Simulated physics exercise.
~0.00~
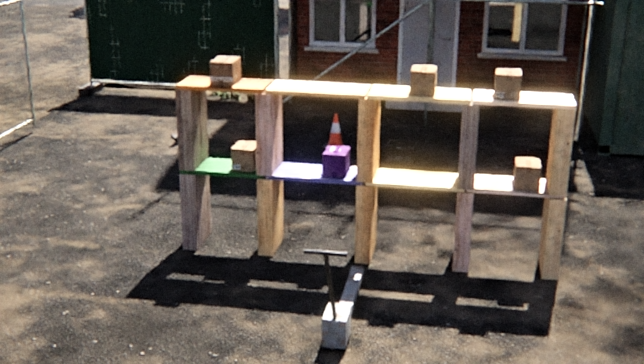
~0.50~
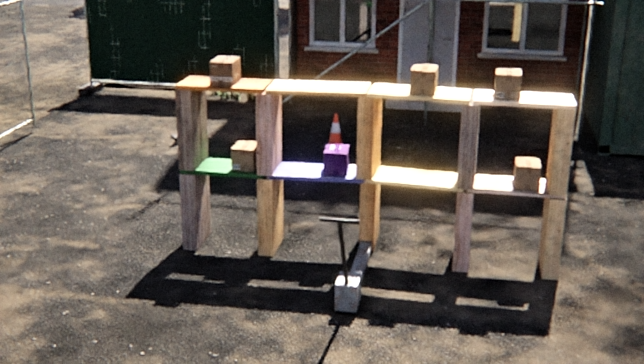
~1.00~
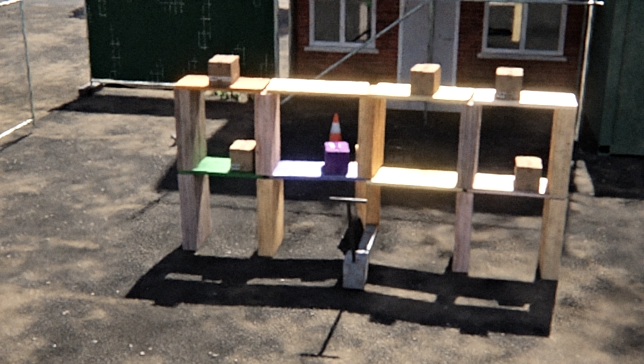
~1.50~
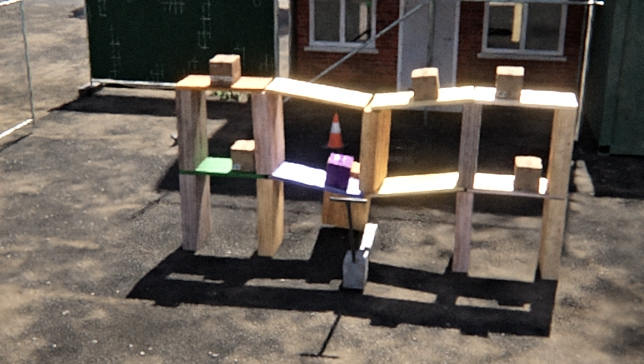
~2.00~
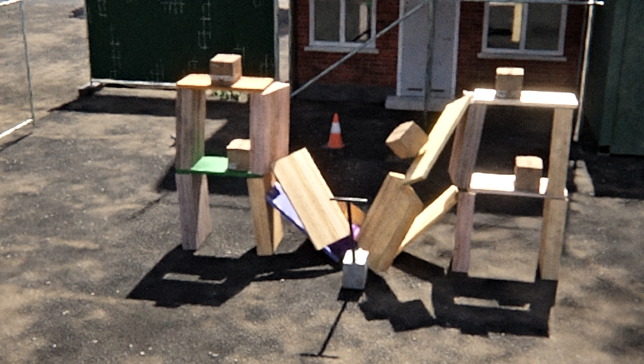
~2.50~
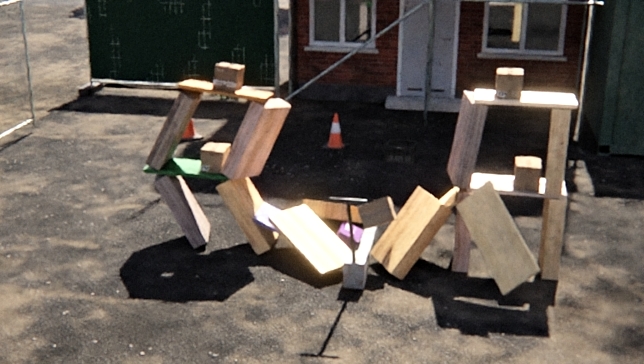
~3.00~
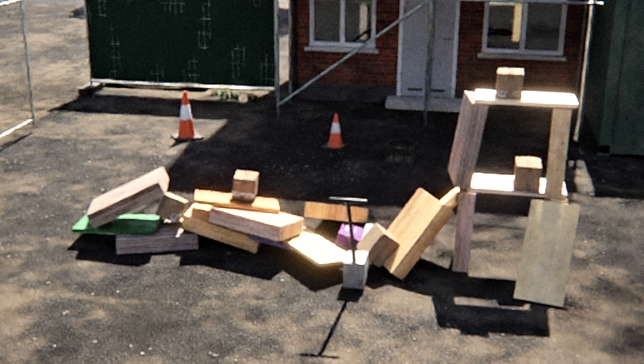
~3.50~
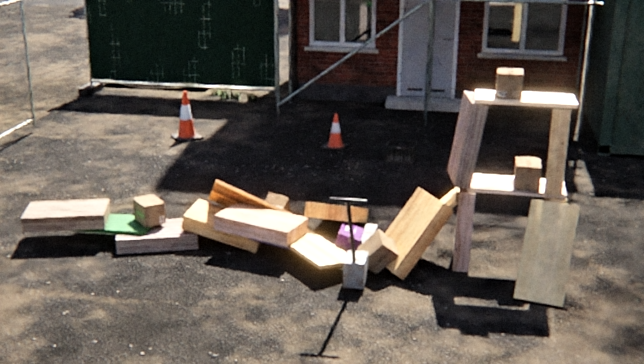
On sunlit tarmac outside a brick building, a low jack slid into the foot of a makeshift two-tier board shelf, and the middle caved in, dropping the purple box; the left side then toppled leftward, leaving only the right end standing with its blocks.
